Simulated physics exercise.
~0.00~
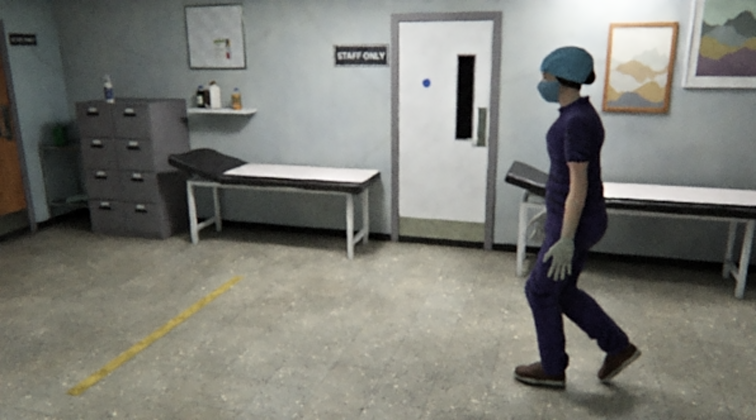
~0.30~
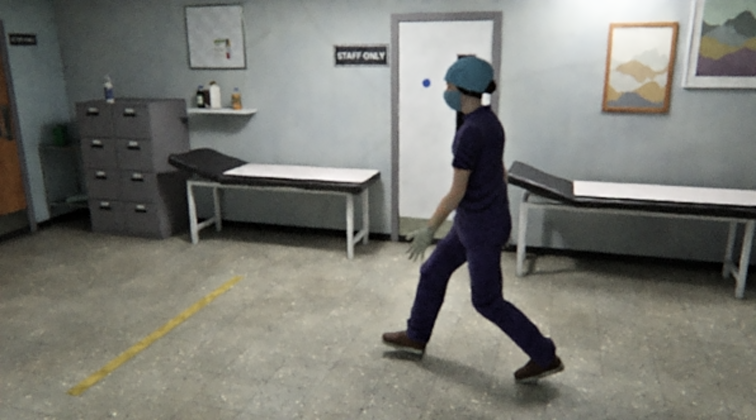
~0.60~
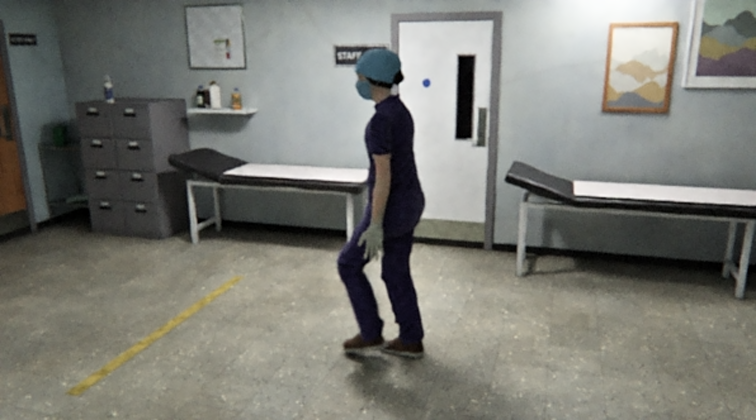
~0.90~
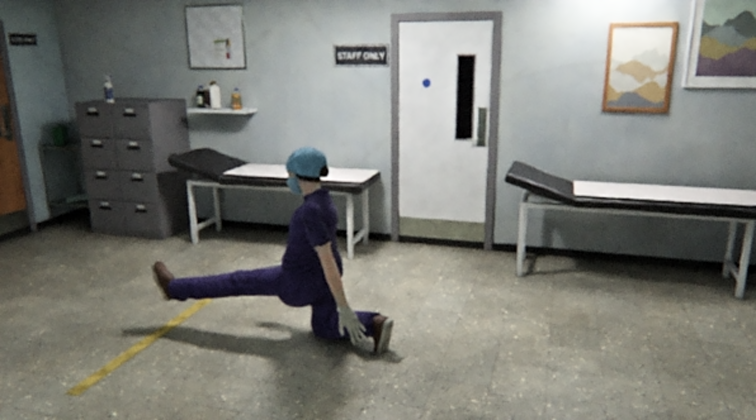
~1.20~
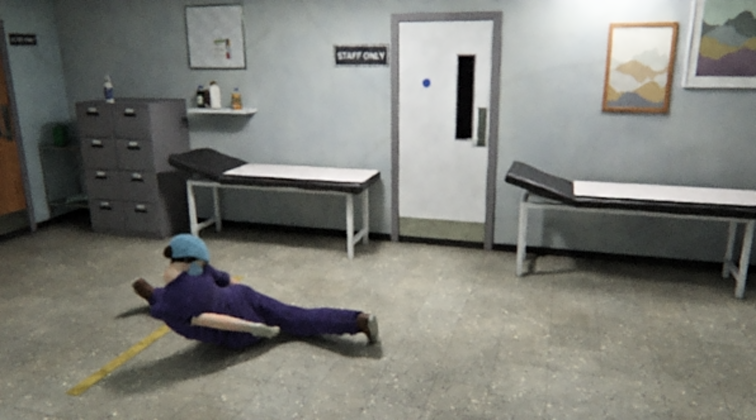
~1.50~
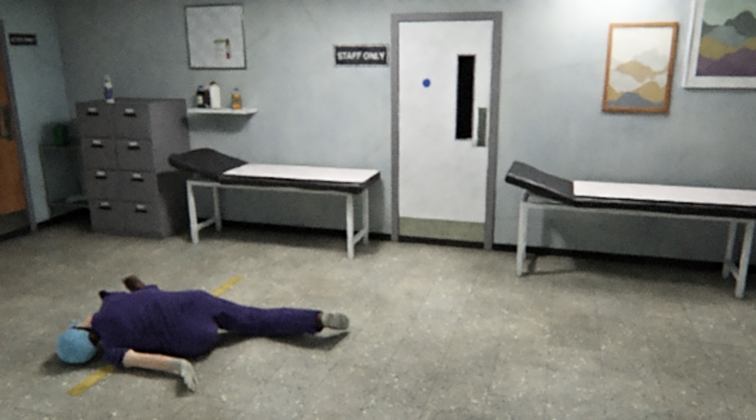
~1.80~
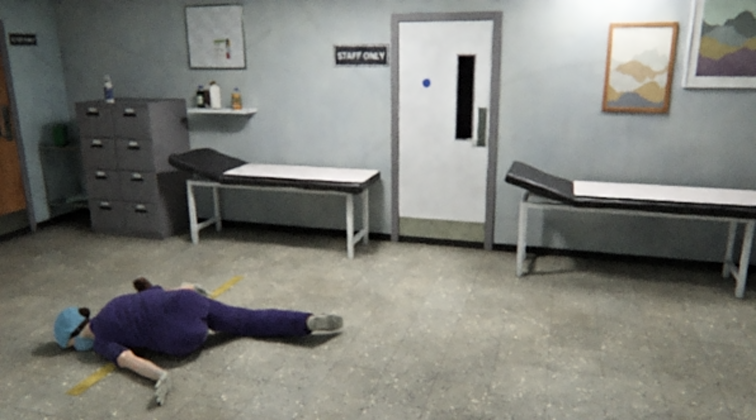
We see a person in purple scrubs, a teal cap and a mask walk left across a clinic room, drop low with one leg stretched forward, then topple forward to the floor, ending face down and sprawled, head beyond the yellow strip and hips short of it.
